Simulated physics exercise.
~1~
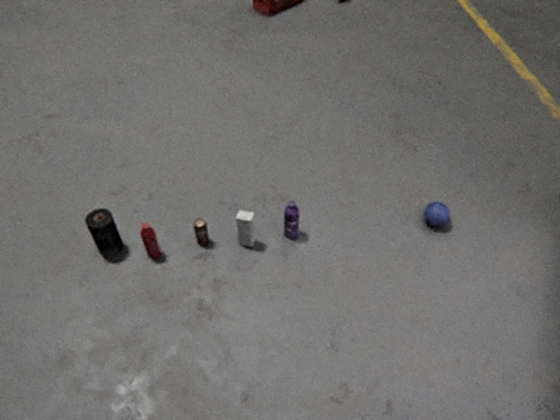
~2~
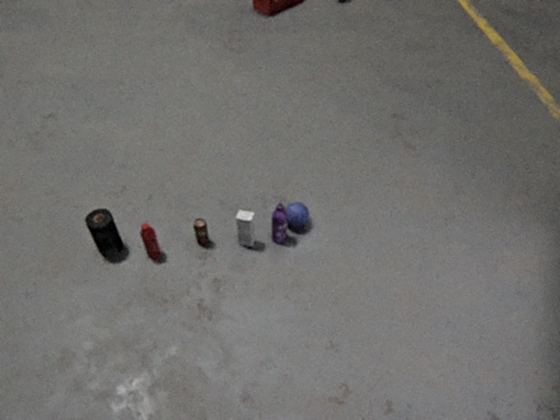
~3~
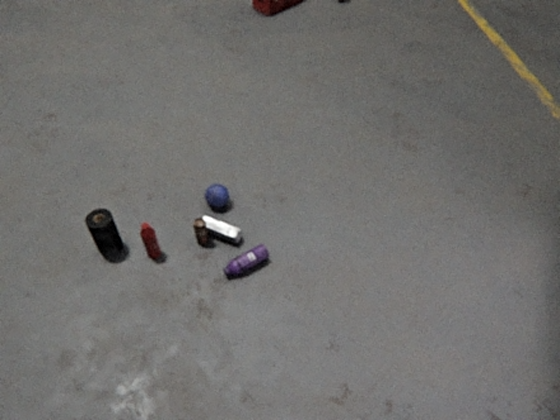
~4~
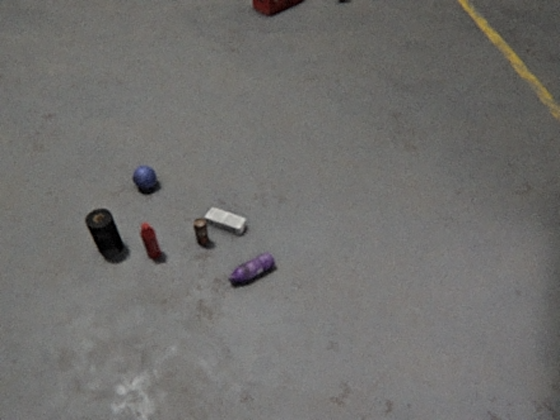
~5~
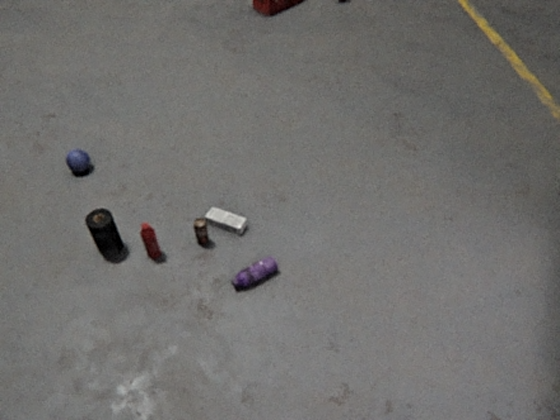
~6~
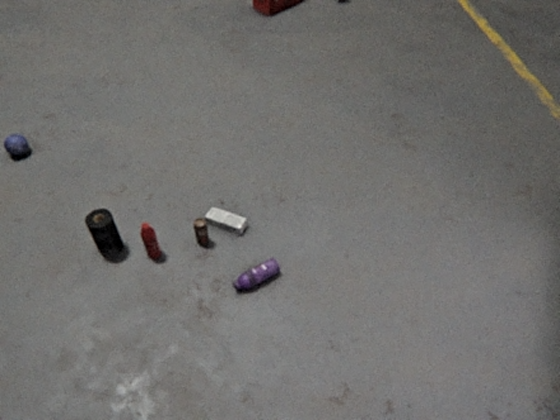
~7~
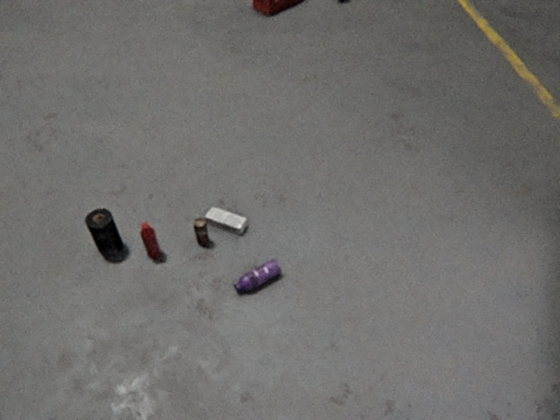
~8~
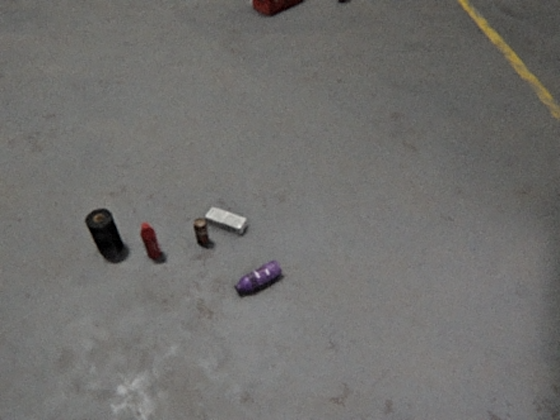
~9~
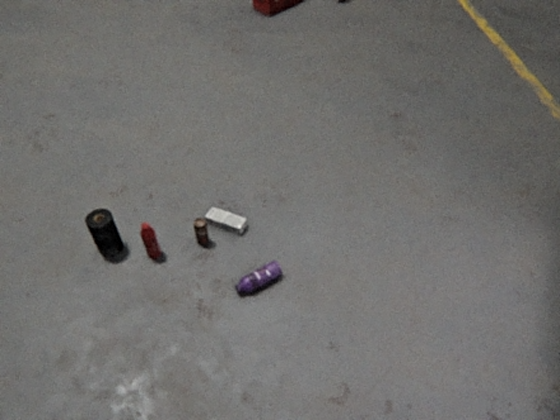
A grey concrete floor, marked by a yellow line at the upper right, is seen from above at an angle. A black roll, a red bottle, a small brown can, a white carton and a purple bottle stand in a row from left to centre, with a blue ball to their right. The ball rolls left and reaches the purple bottle. The bottle and the carton topple, while the ball continues up and left behind the others and leaves at the left edge. The carton and purple bottle end lying on their sides, and the other three remain standing.
